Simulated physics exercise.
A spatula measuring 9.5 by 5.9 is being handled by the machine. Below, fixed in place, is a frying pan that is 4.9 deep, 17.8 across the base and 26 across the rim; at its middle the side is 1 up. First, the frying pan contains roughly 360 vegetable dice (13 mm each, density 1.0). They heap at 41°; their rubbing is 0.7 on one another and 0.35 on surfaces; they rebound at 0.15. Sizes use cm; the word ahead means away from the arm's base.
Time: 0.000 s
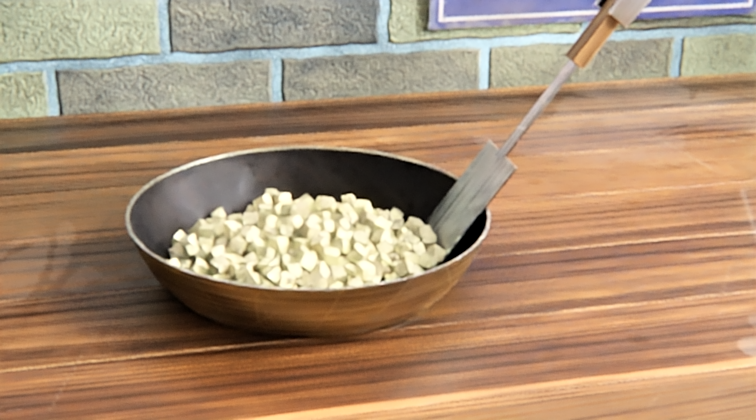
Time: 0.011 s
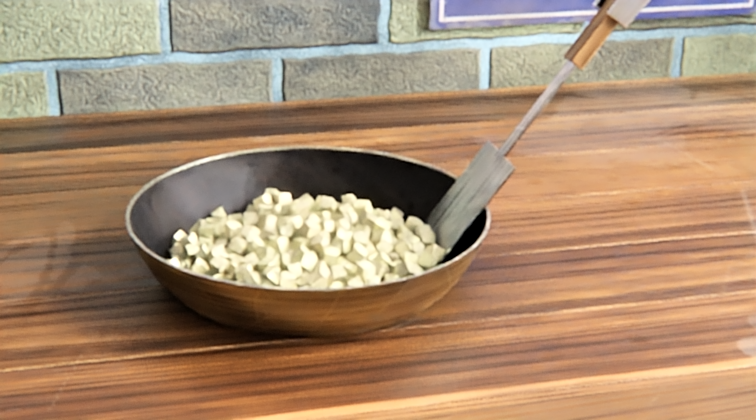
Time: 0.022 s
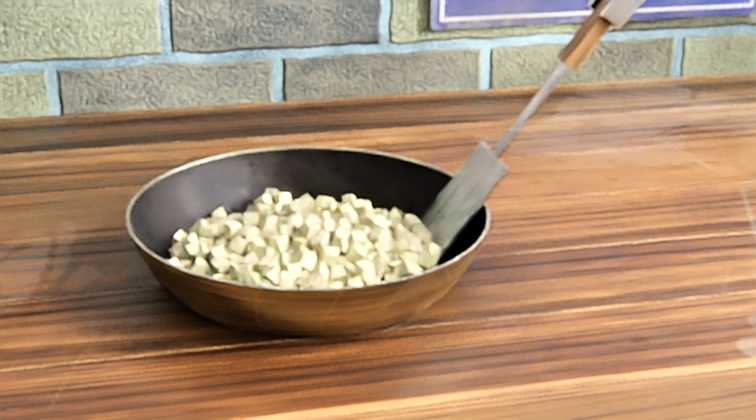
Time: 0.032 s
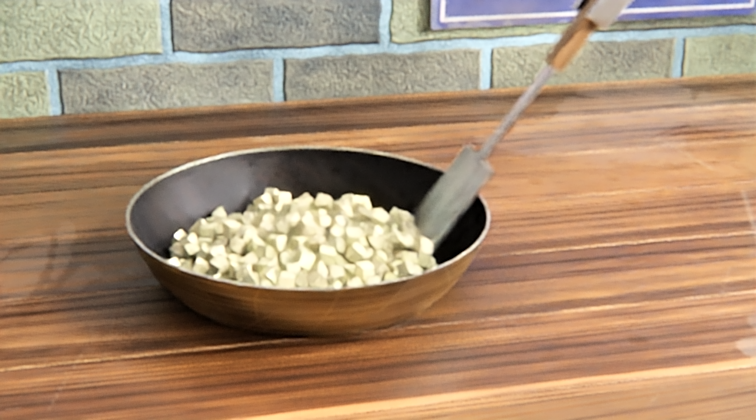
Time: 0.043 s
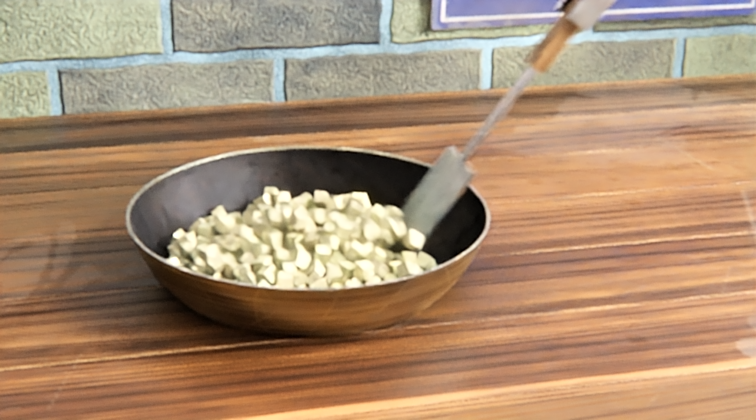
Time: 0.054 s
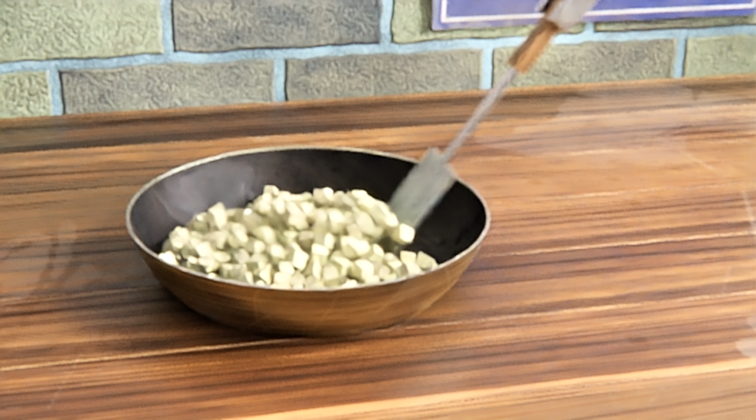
A spatula slides left through the pale vegetable dice in a frying pan, pushing some along.
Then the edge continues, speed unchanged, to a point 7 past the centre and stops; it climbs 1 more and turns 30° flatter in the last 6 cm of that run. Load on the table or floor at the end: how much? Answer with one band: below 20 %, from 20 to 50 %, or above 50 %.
Below 20 %.
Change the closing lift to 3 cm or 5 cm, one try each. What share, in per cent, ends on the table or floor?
You'd get some 15 per cent with the first setting and some 15 per cent with the second.
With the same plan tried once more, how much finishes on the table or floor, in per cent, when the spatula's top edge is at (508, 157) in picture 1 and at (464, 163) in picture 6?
Some 5 percent ends up on the table or floor.
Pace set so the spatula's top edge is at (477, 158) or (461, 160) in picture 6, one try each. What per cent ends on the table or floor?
That comes to some 0 and some 0 percent, in that order.
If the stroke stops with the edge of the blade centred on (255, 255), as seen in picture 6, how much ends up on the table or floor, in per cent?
Roughly 5 per cent.
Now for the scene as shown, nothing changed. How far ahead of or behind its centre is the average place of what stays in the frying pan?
The balance point lies close to 4.0 cm ahead.
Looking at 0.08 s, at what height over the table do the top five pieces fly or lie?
About 7 cm.
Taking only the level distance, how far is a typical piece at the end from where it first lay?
I'd guess close to 3 centimetres.
After 0.08 s, sloping 53°, highest piece 8 above the table; 359 in the frying pan.
After 0.11 s, sloping 45°, highest piece 10 above the table; 359 in the frying pan.
After 0.32 s, sloping 23°, highest piece 6 above the table; 344 in the frying pan, 13 on the table or floor, 2 on the blade or in flight.
After 1.37 s, sloping 23°, highest piece 6 above the table; 344 in the frying pan, 15 on the table or floor.
In the end, 344 in the frying pan, 15 on the table or floor. That is 4 % on the table or floor.
